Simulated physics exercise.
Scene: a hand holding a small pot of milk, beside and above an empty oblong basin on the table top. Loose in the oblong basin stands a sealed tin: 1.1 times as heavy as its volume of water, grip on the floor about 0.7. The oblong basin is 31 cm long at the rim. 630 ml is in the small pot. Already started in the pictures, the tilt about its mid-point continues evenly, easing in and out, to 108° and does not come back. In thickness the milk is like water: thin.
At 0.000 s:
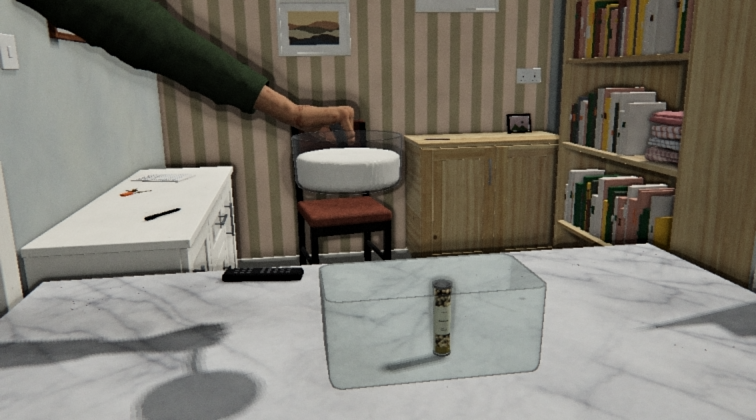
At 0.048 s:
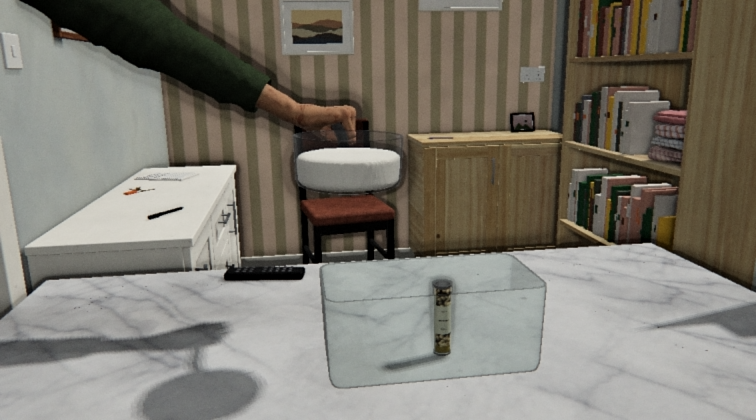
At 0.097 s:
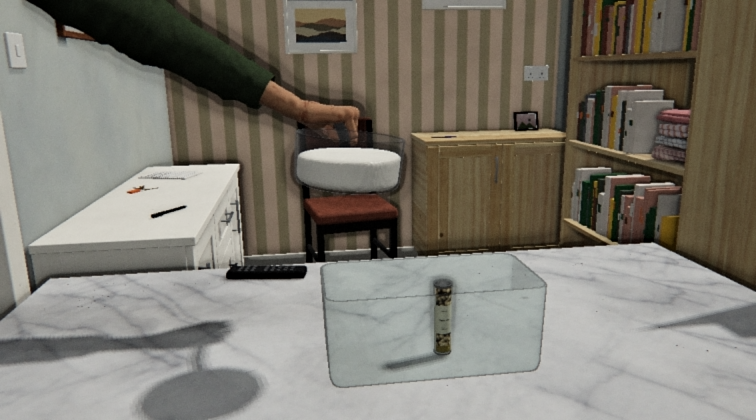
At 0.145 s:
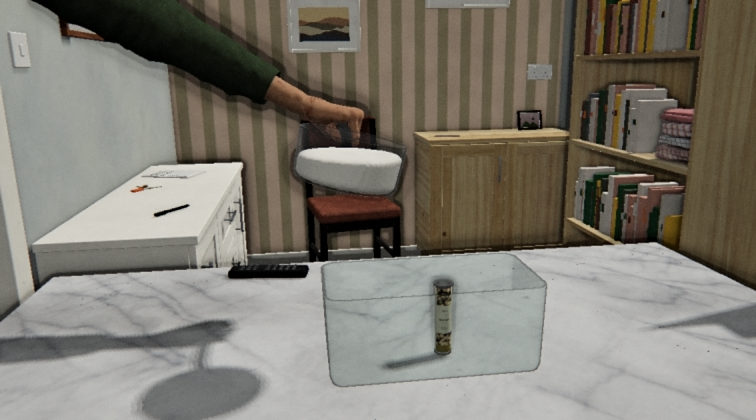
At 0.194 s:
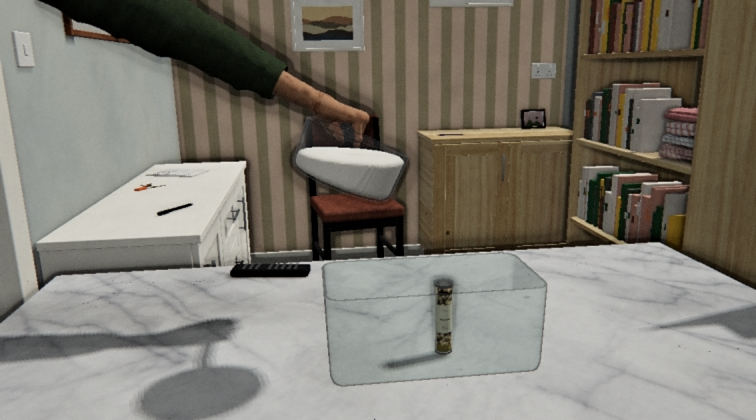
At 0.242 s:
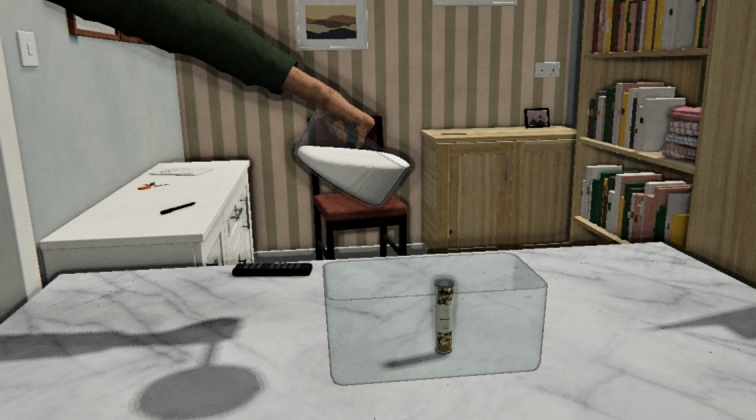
A hand in a dark green sleeve held a small clear pot of white milk above a marble table, gradually tilting it down to the right, beside a clear oblong basin with a tin standing upright.
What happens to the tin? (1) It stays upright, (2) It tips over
Option 2: It tips over.
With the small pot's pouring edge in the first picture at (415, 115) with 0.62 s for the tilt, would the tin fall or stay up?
Result: Tin upright.
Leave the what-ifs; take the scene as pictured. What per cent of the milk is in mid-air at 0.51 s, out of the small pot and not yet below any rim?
Some 56 % is the figure.
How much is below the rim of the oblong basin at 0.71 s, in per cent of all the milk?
Some 88 percent.
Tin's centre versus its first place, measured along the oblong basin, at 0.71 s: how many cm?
Centre to centre, close to 2 cm.
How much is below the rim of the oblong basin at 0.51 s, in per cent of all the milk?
22 %, give or take.
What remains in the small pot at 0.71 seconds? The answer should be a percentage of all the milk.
Near 4 percent, more or less.
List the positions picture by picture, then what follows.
Tilt 0°; pouring edge (400, 135); surface from (296, 157) to (398, 153); the oblong basin's rim runs from (322, 284) to (528, 270); the tin's top is at (442, 288), in the first picture.
Tilt 2°; pouring edge (401, 137); surface from (297, 156) to (398, 154), in the second picture.
Tilt 6°; pouring edge (403, 141); surface from (298, 155) to (399, 154), in the third picture.
Tilt 13°; pouring edge (405, 148); surface from (298, 154) to (400, 156), in the fourth picture.
Tilt 23°; pouring edge (406, 157); surface from (298, 152) to (403, 157), in the fifth picture.
Tilt 34°; pouring edge (406, 168); surface from (298, 149) to (407, 163); 1 per cent is over the edge, in the sixth picture.
After 0.51 s the tilt is 98° and 21 per cent is still to pour; the tin stands where it began.
After 0.71 s the tilt is 108° and 4 per cent is still to pour; the tin leans 4°.
After 0.92 s the tilt is 108° and 0 per cent is still to pour; the tin leans 33°.
After 1.14 s the tilt is 108° and 0 per cent is still to pour; the tin lies on its side.
In the end the tin lies on its side.
